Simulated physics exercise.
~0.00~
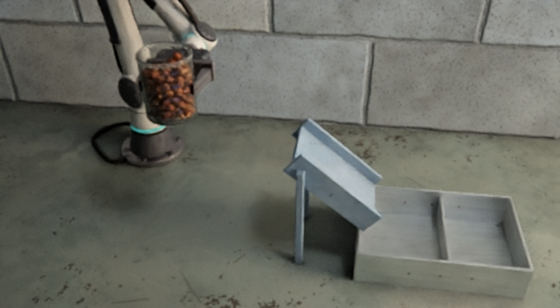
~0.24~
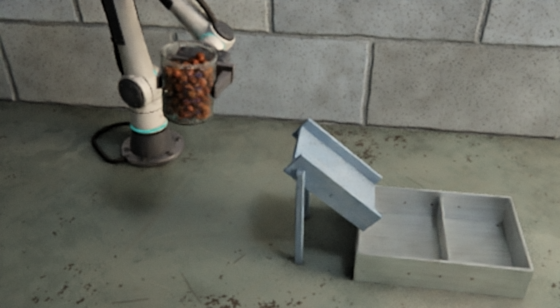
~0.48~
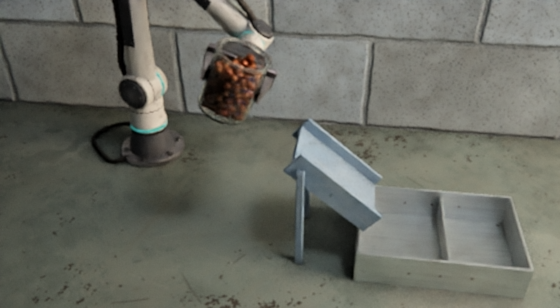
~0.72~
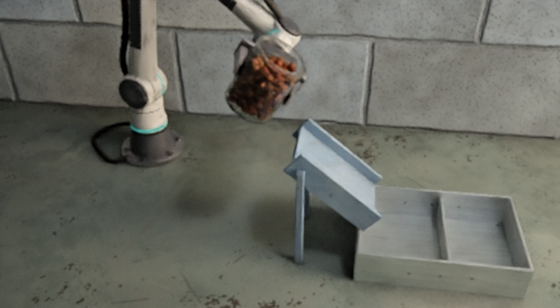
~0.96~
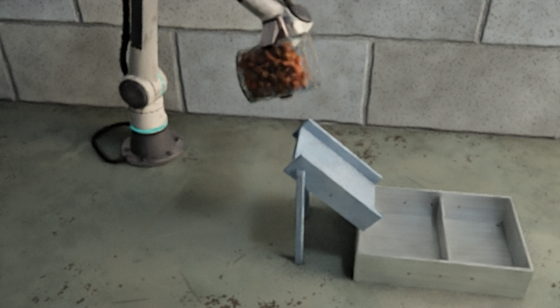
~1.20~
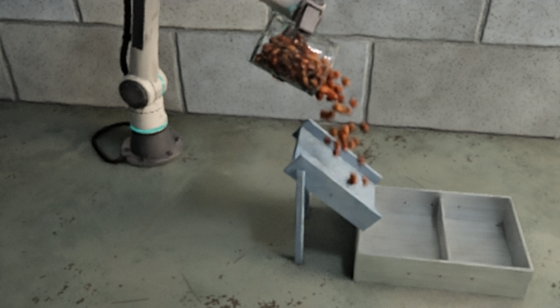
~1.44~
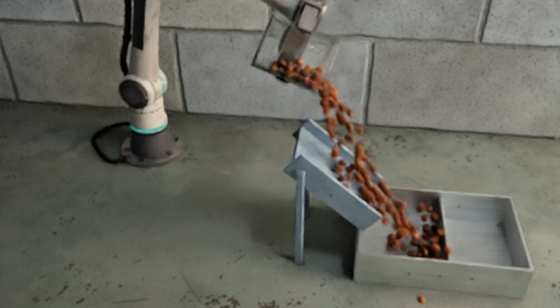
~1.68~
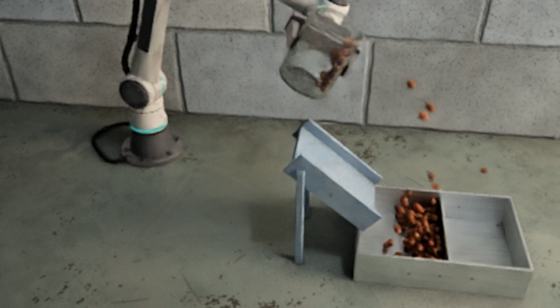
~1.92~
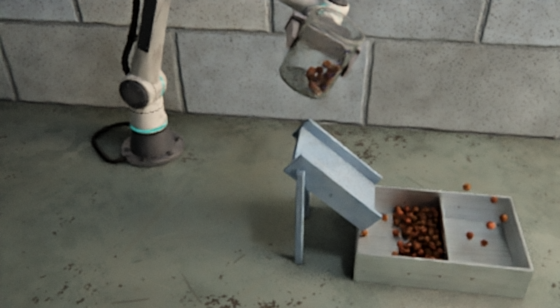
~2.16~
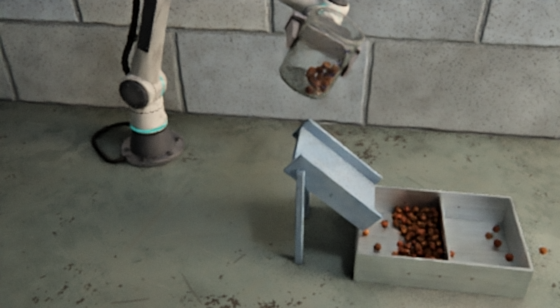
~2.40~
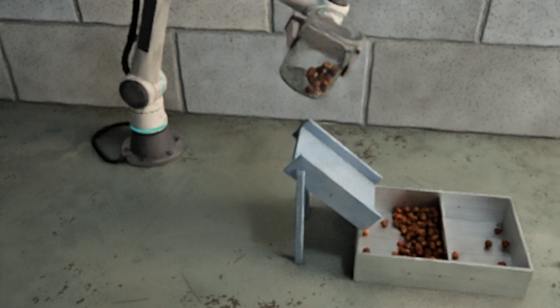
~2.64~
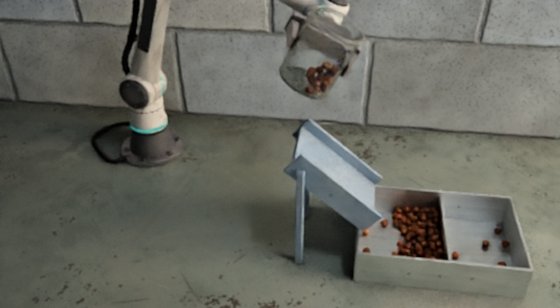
A robot arm carried a clear beaker of hazelnuts to the right and tipped it over a small grey chute, sending them tumbling into a divided tray, where most settled in the nearer section, a few landed beyond, and some stayed in the beaker.
